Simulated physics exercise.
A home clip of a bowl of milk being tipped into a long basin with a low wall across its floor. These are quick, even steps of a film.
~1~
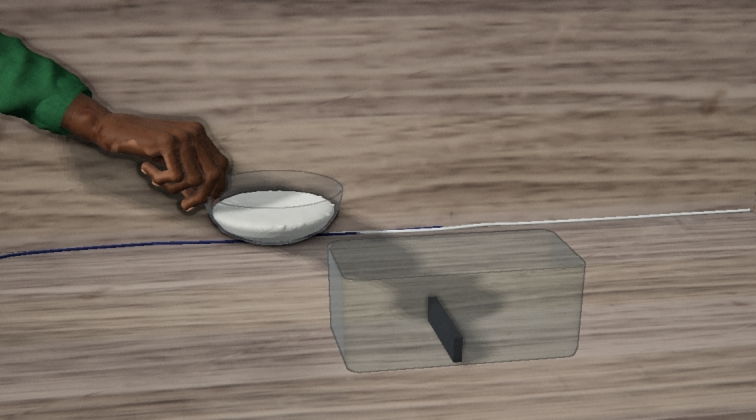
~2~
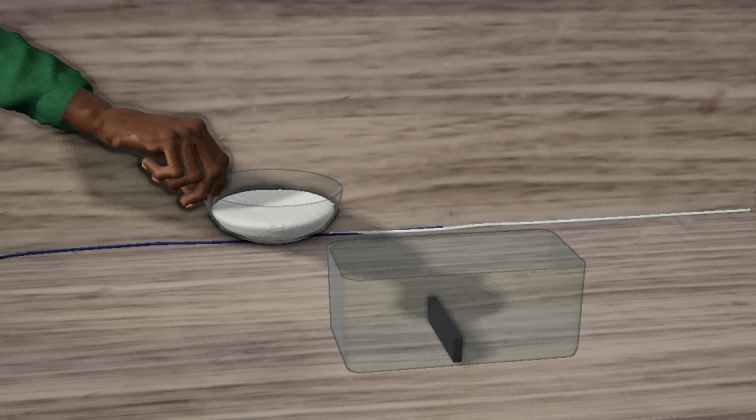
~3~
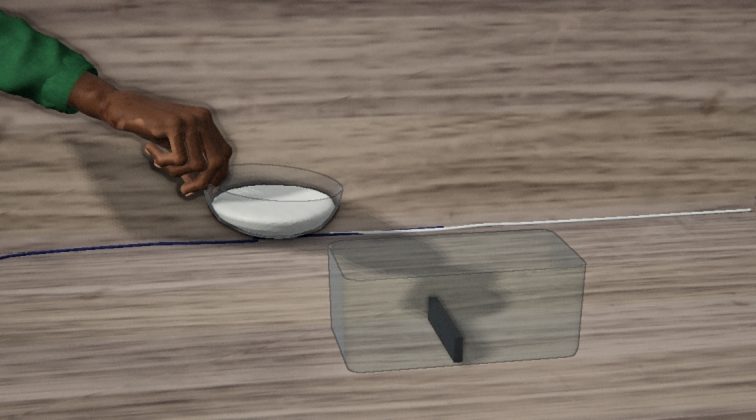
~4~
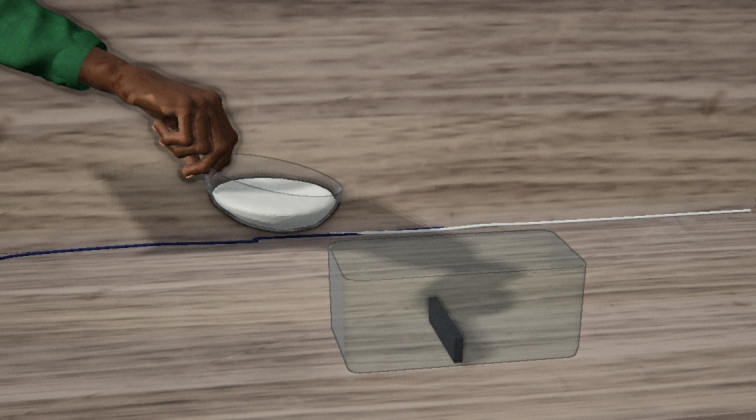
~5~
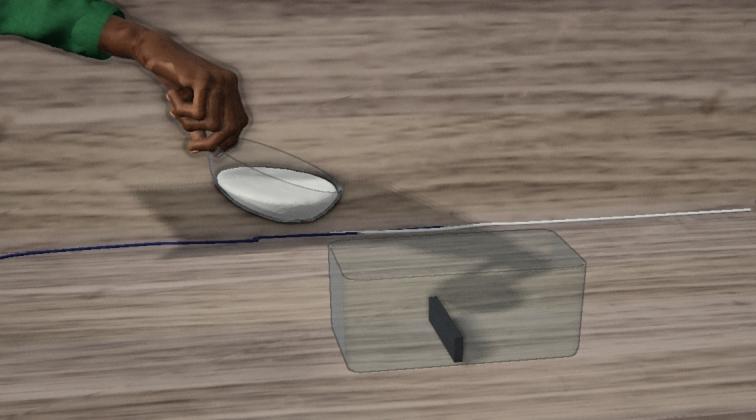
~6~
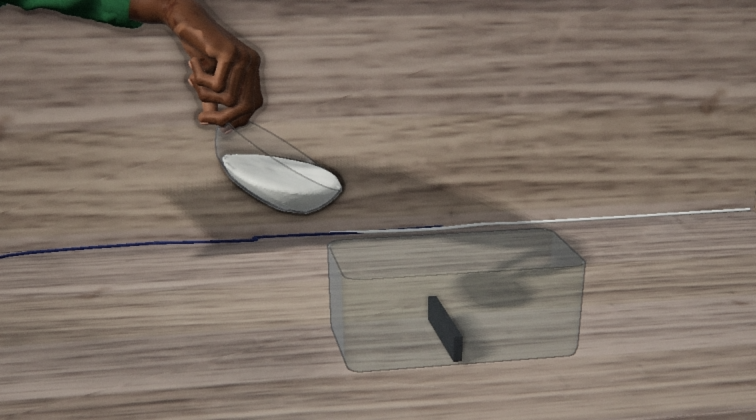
On a wood-grain surface, a green-sleeved hand lifting the left side of a clear bowl of milk, tilting it rightward above a clear basin.
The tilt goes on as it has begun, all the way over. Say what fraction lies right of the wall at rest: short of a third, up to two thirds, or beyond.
The share right of the wall is less than a third.
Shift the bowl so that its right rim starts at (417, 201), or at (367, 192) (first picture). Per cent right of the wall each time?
In turn 75 and 60 in a hundred.
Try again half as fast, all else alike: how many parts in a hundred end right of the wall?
Near 10 %.
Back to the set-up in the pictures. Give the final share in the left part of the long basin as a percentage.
Near 75 %.
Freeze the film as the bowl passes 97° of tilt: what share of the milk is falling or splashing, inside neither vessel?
Some 70 per cent.
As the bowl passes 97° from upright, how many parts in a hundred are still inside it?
Close to 5 per cent.
A moment on, the bowl is tipped on its side and 7 per cent is still to pour, 25 is left of the wall and 0 right of it.
Next, the bowl is tipped right over and 0 per cent is still to pour, 81 is left of the wall and 16 right of it.
Then the bowl is tipped right over and 0 per cent is still to pour, 78 is left of the wall and 17 right of it.
Later the bowl is tipped right over and 0 per cent is still to pour, 77 is left of the wall and 19 right of it.
At rest 77 per cent lies left of the wall, 19 right of it and 4 outside.
